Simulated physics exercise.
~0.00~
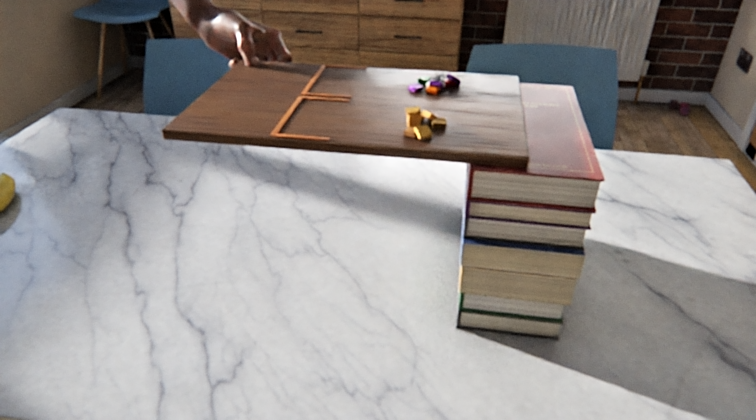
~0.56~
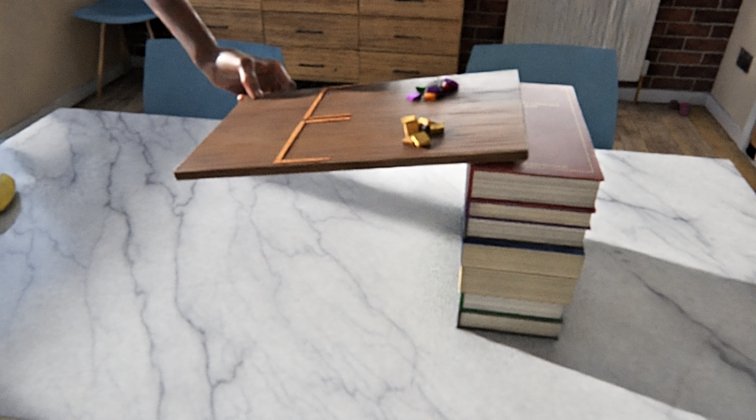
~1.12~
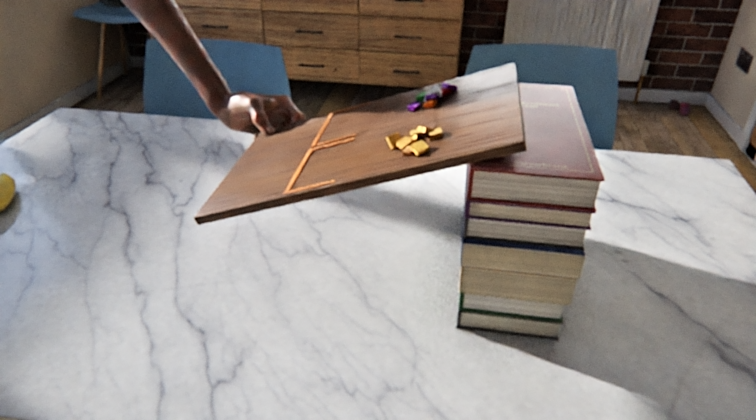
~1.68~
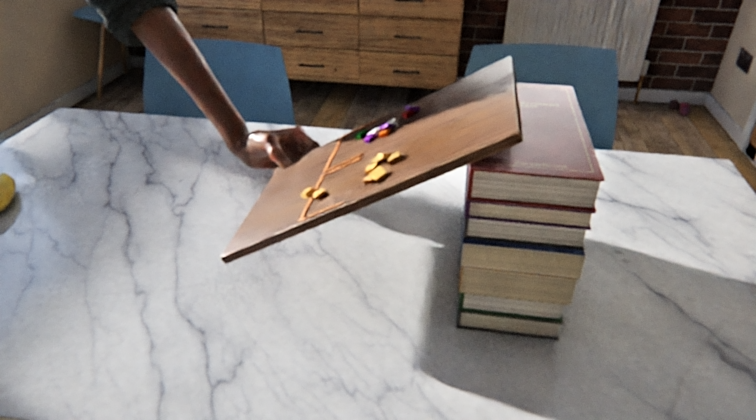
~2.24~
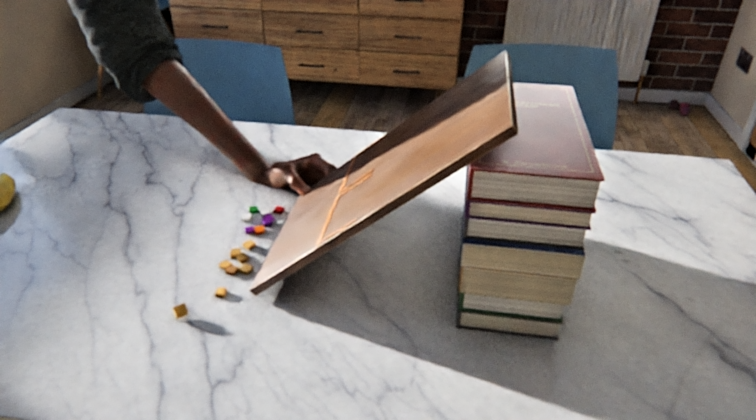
Wooden board propped on stacked books tilting steeply as a hand lowers one end, small colourful pieces sliding past orange strips onto the table.
